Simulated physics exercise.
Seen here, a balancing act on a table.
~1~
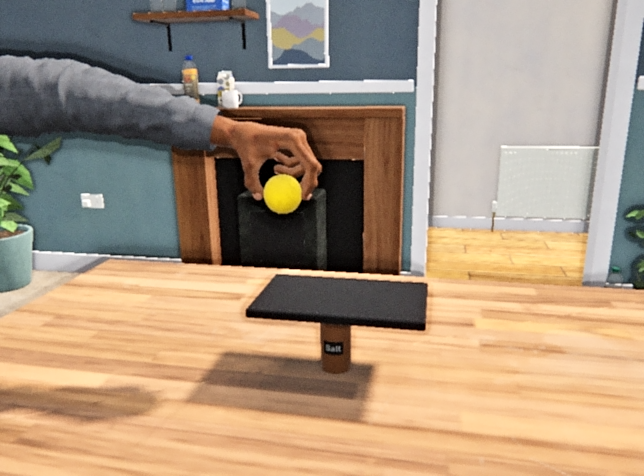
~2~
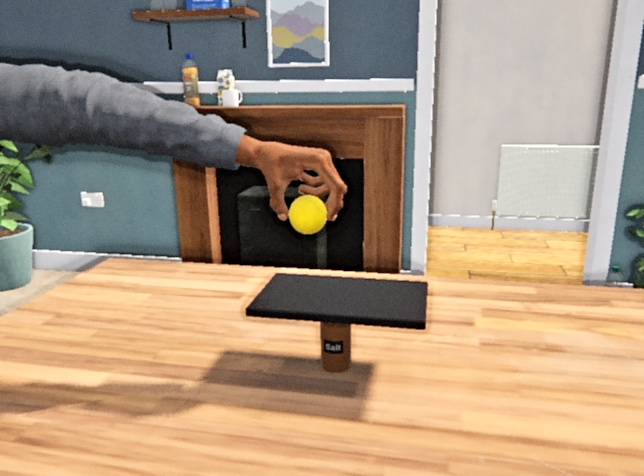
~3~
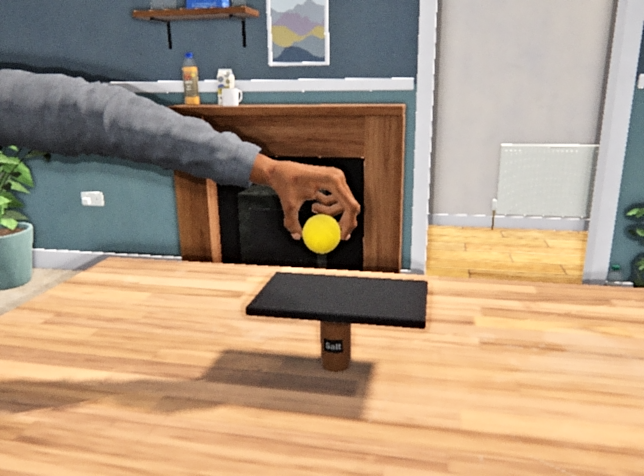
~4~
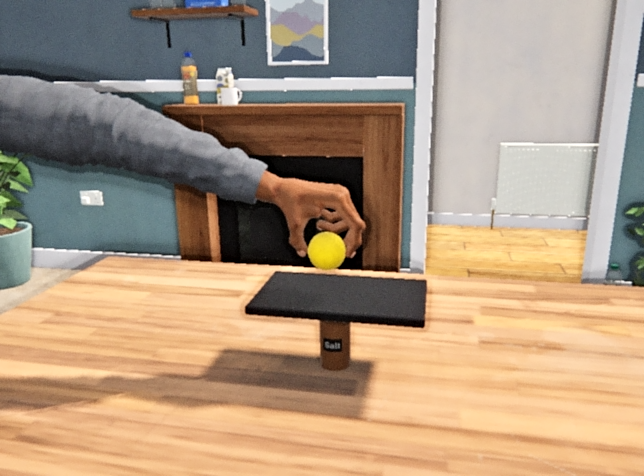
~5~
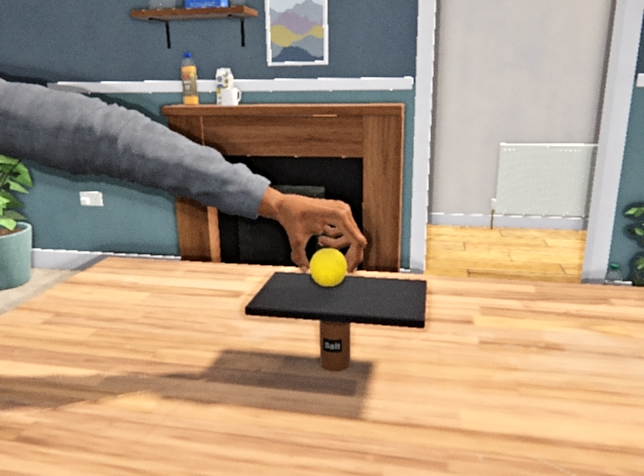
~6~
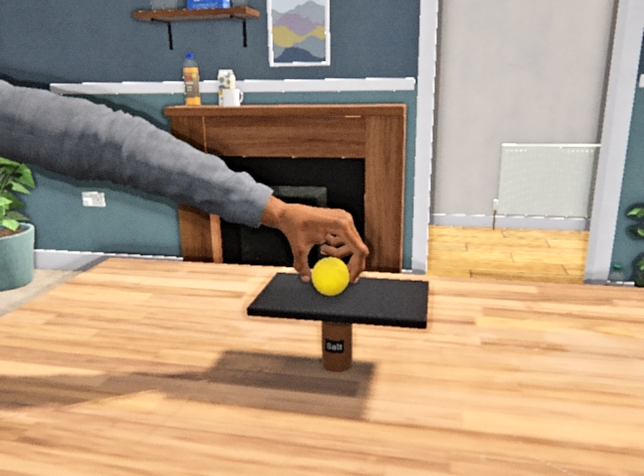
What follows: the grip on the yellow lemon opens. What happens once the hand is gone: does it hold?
It keeps its balance.
Then, 0.30 s on from there, no change.
Then, 0.70 s on from there, yellow lemon resting near (330, 277).
In the end, all 3 unmoved. At the end, from the last picture's camera, yellow lemon near (330, 277). The stack holds.
